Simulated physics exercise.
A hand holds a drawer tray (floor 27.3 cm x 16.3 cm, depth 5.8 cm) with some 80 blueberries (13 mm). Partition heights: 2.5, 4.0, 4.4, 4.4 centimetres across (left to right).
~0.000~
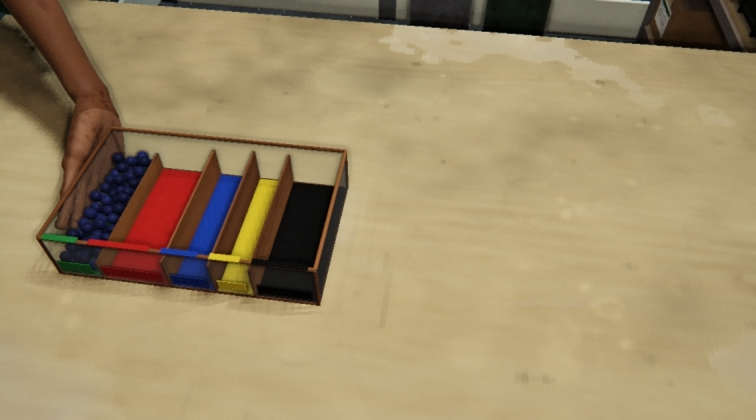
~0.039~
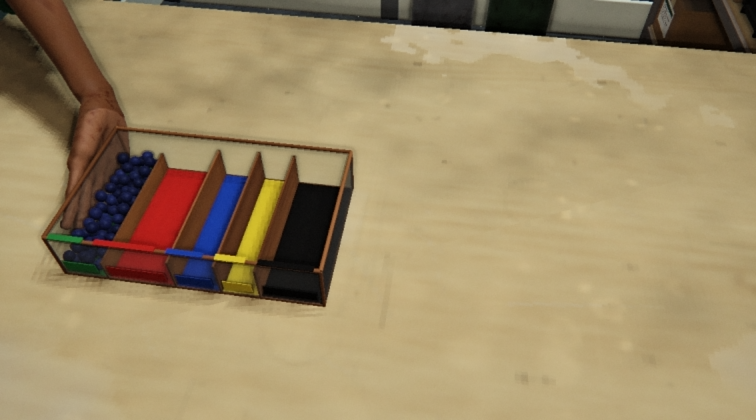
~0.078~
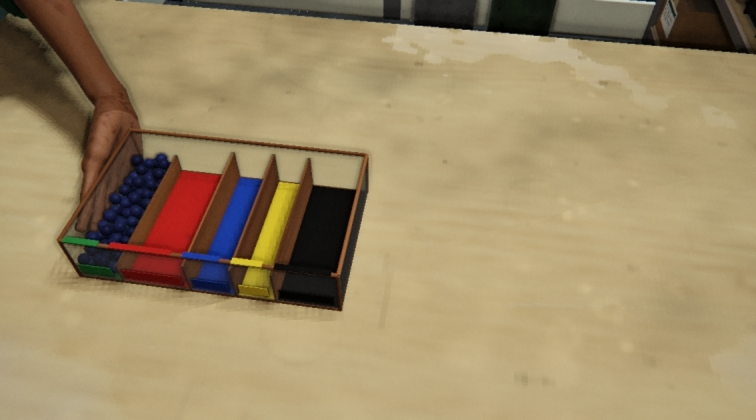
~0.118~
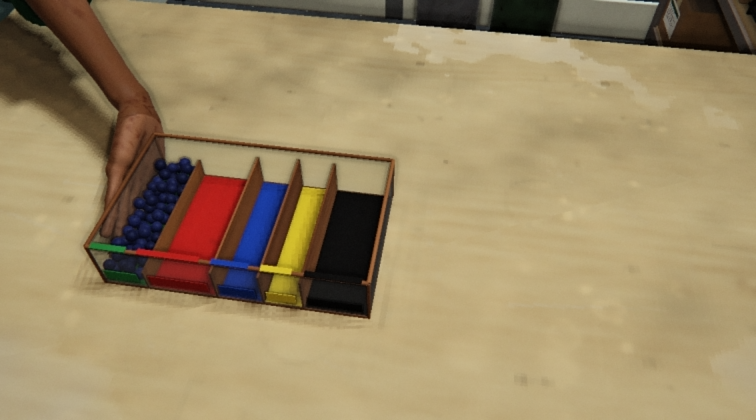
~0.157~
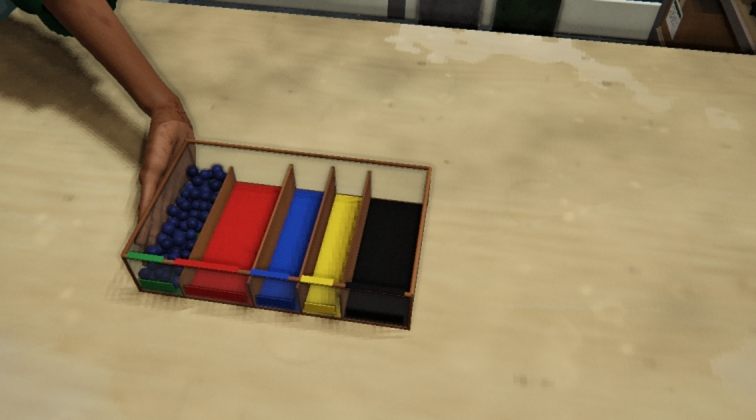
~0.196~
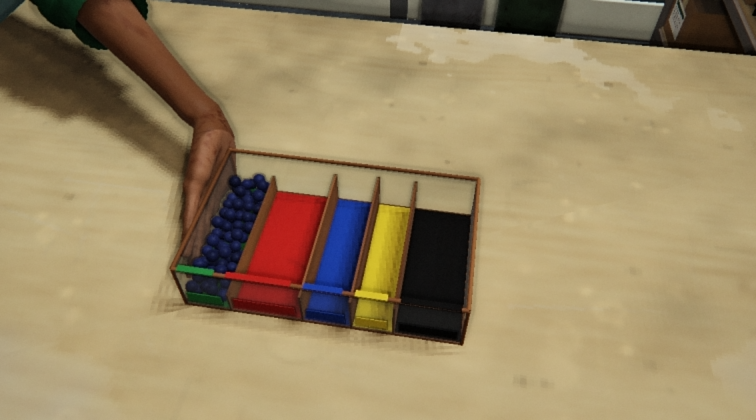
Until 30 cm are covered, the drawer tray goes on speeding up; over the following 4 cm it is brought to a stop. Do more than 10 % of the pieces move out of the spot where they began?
Yes, higher than a tenth, I reckon.
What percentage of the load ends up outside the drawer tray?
Around 0 in a hundred.
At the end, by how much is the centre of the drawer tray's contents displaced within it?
The displacement comes to around 1.5 cm by the end.
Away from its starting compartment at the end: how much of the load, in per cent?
Around 15 in a hundred.
After 0.28 s, tilt 0 degrees; green 100 %; 0 % away from where they began.
After 0.34 s, tilt 0 degrees; red 5 %, green 95 %; 5 % away from where they began.
After 0.41 s, tilt 0 degrees; red 15 %, green 85 %; 15 % away from where they began.
Then, at 0.47 s, tilt 0 degrees; red 15 %, green 85 %; 15 % away from where they began.
At rest (0.9 s), red 15 %, green 85 %; 15 % away from where they began.
